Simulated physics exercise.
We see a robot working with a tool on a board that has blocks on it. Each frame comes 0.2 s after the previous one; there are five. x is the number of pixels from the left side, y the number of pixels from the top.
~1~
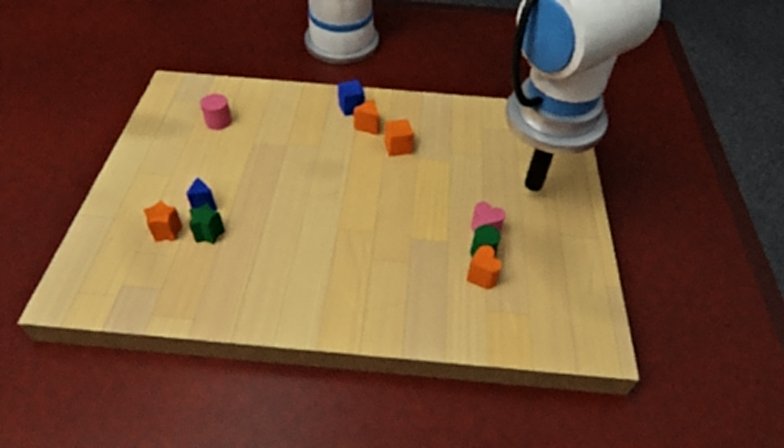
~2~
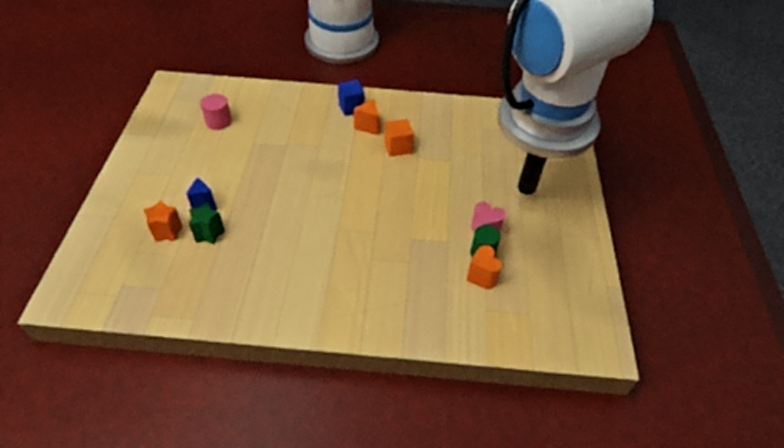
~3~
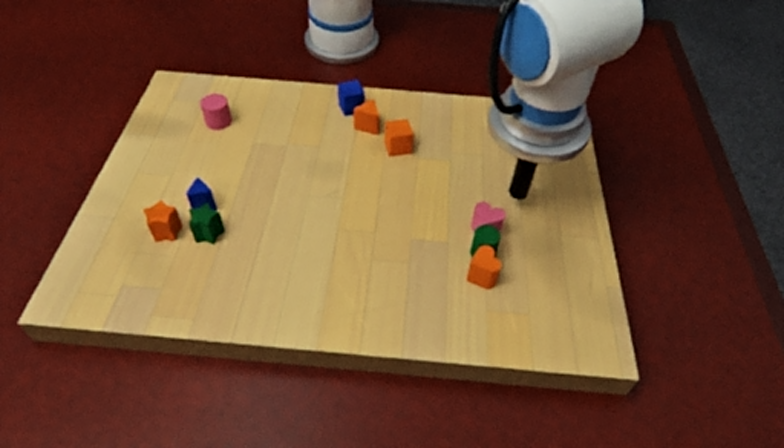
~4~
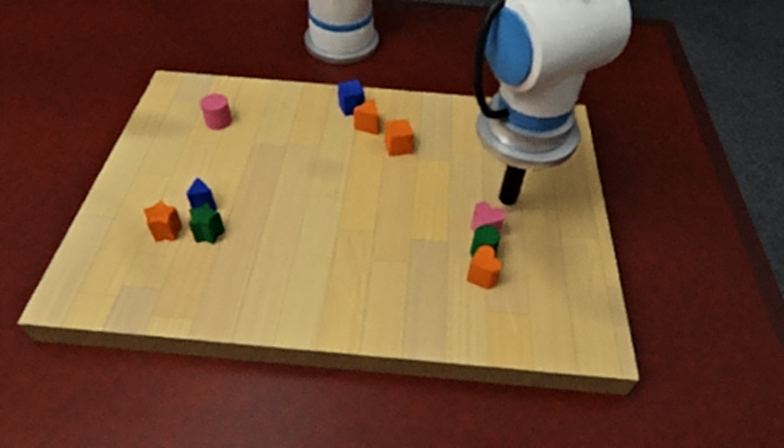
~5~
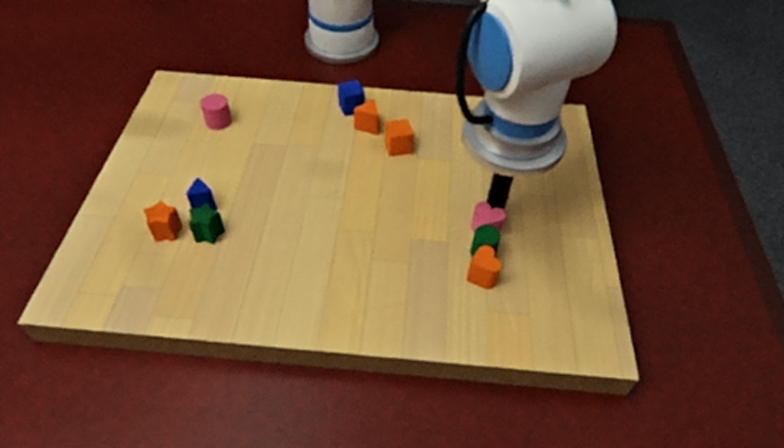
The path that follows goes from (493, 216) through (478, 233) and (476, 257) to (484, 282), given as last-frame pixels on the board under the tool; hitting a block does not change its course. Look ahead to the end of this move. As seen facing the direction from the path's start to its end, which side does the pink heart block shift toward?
The shift is rightward.
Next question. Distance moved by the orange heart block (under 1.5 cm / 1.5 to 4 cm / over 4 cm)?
If I had to pick, the orange heart block travels beyond 4 cm here.
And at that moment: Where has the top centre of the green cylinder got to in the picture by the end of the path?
I think it will end close to (482, 283).
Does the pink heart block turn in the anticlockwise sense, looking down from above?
No, it doesn't check out.
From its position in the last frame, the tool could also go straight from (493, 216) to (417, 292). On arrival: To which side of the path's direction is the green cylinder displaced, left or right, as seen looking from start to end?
The shift goes left.
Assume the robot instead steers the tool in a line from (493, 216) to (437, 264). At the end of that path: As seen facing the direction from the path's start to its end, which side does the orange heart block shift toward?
Goes left.
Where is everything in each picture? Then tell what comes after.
In the first picture, tip of the tool (533, 185), middles of tops, orange heart block (486, 259), green cylinder (488, 234), pink heart block (489, 213).
In the second picture, tool (526, 189), nothing pushed.
In the third picture, tool (518, 194), nothing pushed.
In the fourth picture, tool (508, 199), nothing pushed.
In the fifth picture, tool (495, 206), orange heart block (486, 259), green cylinder (488, 234), pink heart block (489, 213).
The first path, step by step. One third of the way, tool (480, 224); orange heart block (491, 269), turned 35° clockwise; green cylinder (486, 247); pink heart block (472, 228).
Two thirds of the way, tool (479, 247); orange heart block (500, 281), turned 50° clockwise; green cylinder (484, 261); pink heart block (461, 242), turned 50° clockwise.
At the end, tool (486, 272); orange heart block (506, 295); green cylinder (482, 283); pink heart block (461, 243), turned 65° clockwise.
